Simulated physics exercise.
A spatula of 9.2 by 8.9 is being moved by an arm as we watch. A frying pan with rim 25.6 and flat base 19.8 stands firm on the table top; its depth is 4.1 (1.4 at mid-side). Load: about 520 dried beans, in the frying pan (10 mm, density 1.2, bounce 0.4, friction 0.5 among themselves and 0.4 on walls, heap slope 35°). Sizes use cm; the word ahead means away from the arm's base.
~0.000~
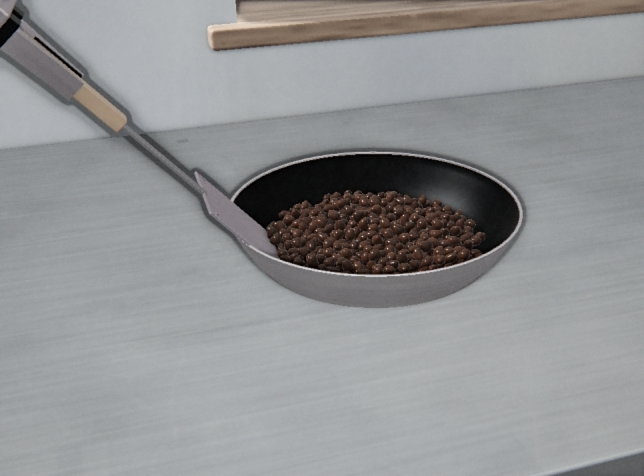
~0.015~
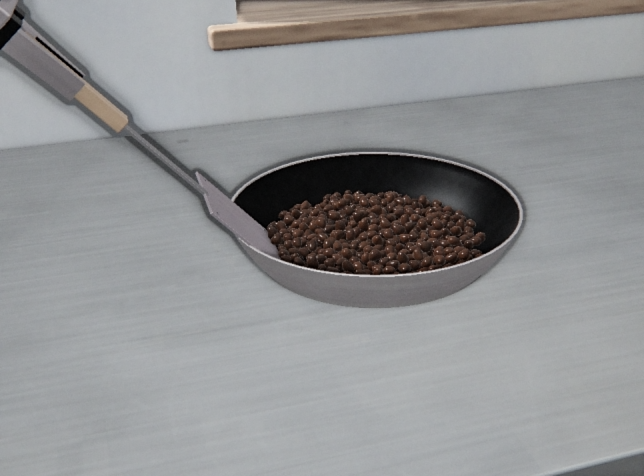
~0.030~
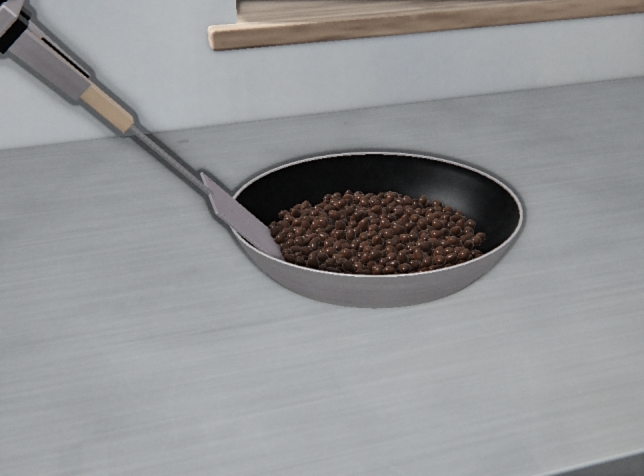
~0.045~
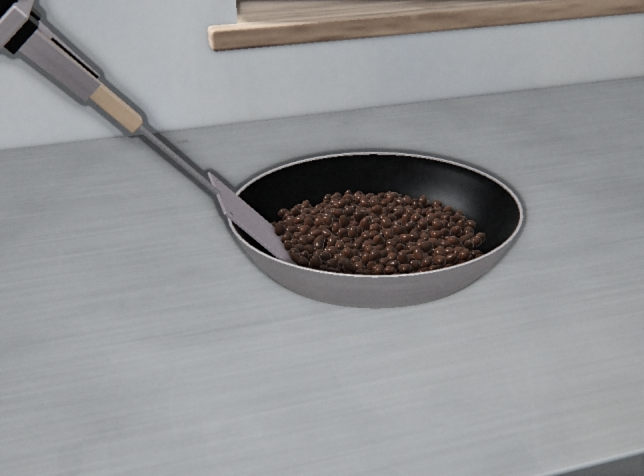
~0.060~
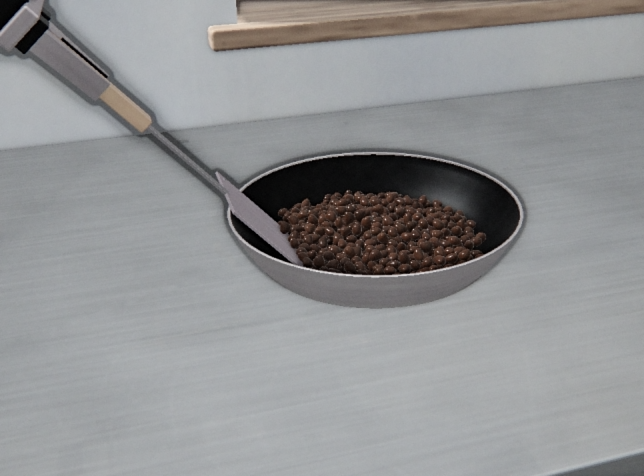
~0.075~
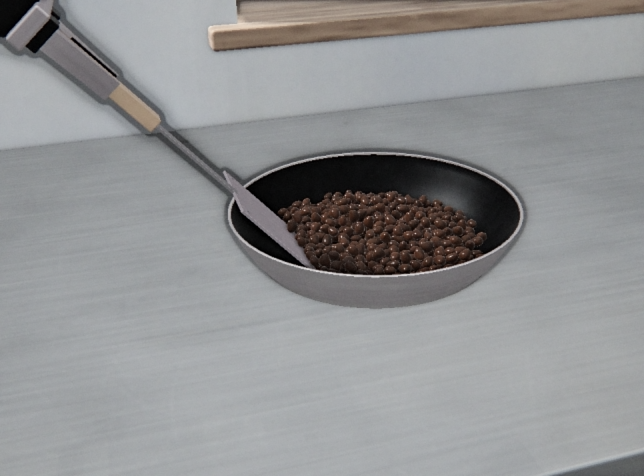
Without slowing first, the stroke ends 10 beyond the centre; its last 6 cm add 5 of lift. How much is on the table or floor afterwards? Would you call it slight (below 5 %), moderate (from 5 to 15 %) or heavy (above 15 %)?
I would call it moderate.
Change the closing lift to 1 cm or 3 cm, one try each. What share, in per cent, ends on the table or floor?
Result: Approx. 20 % and 20 %, one try each.
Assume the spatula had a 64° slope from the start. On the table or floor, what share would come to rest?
Around 10 in a hundred.
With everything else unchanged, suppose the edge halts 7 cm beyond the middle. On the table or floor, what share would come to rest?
Close to 0 per cent would end on the table or floor.
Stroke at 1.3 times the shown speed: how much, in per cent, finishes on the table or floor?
Estimate: Close to 15 %.
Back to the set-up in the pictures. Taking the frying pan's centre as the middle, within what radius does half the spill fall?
Some 20 cm.
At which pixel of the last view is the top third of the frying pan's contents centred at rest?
Around (470, 209).
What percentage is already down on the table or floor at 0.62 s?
About 8 per cent.
After 0.21 s, sloping 49°, highest piece 3 above the table; 523 in the frying pan.
After 0.35 s, sloping 49°, highest piece 6 above the table; 519 in the frying pan, 4 on the blade or in flight.
After 0.62 s, sloping 49°, highest piece 5 above the table; 476 in the frying pan, 47 on the table or floor.
After 1.67 s, sloping 49°, highest piece 5 above the table; 476 in the frying pan, 47 on the table or floor.
In the end, 476 in the frying pan, 47 on the table or floor. That is 9 % on the table or floor.
